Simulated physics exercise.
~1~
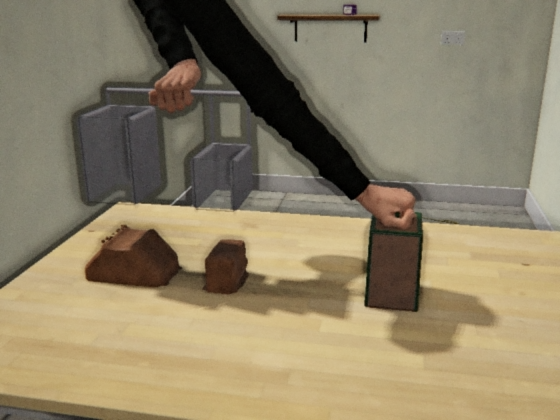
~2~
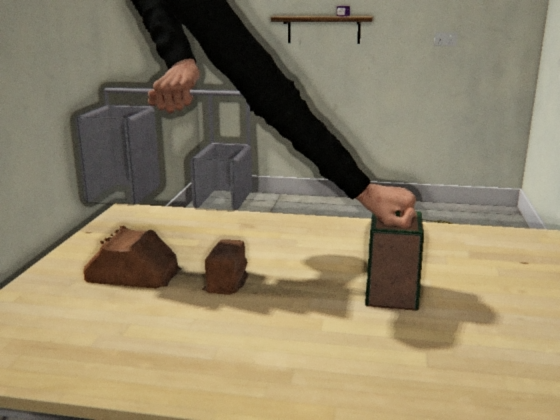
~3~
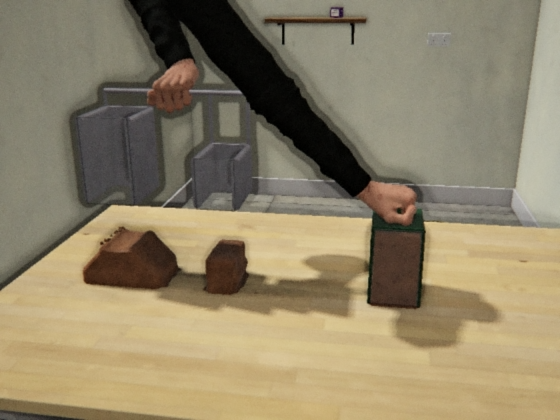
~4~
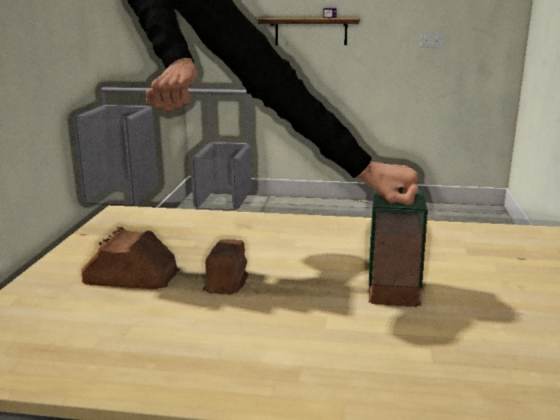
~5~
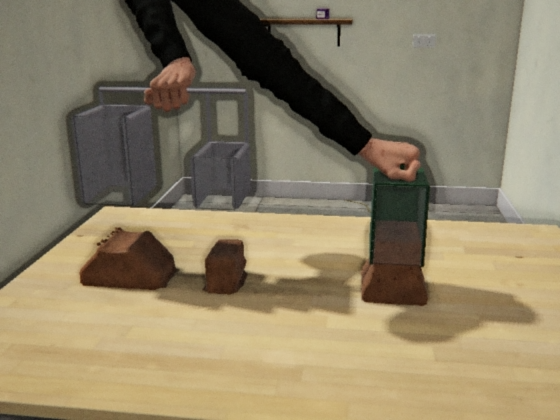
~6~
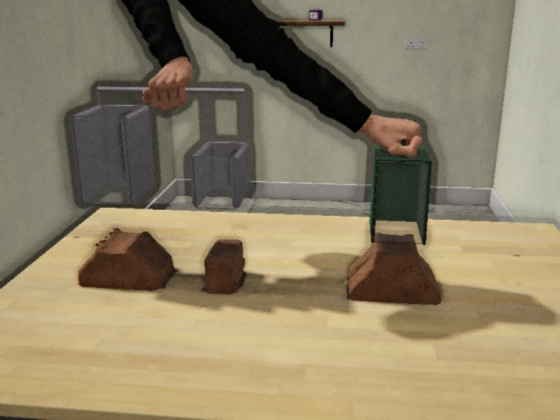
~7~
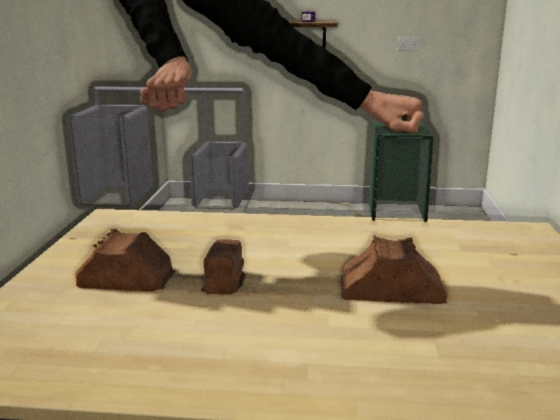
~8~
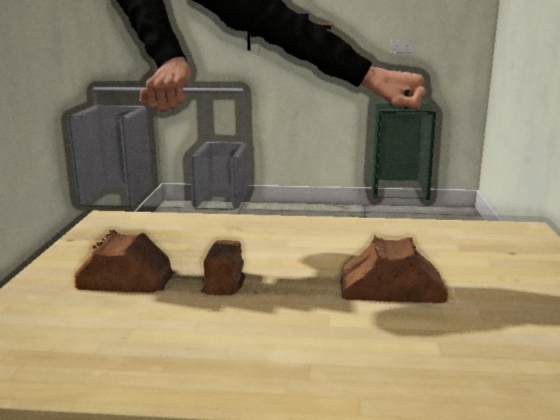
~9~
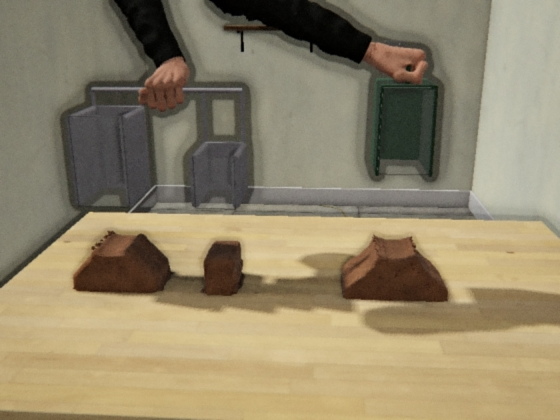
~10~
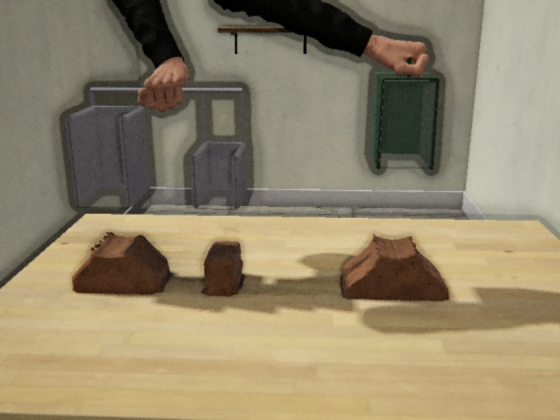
On a wooden table, a hand lifts a green mould and the brown block slumps wider.
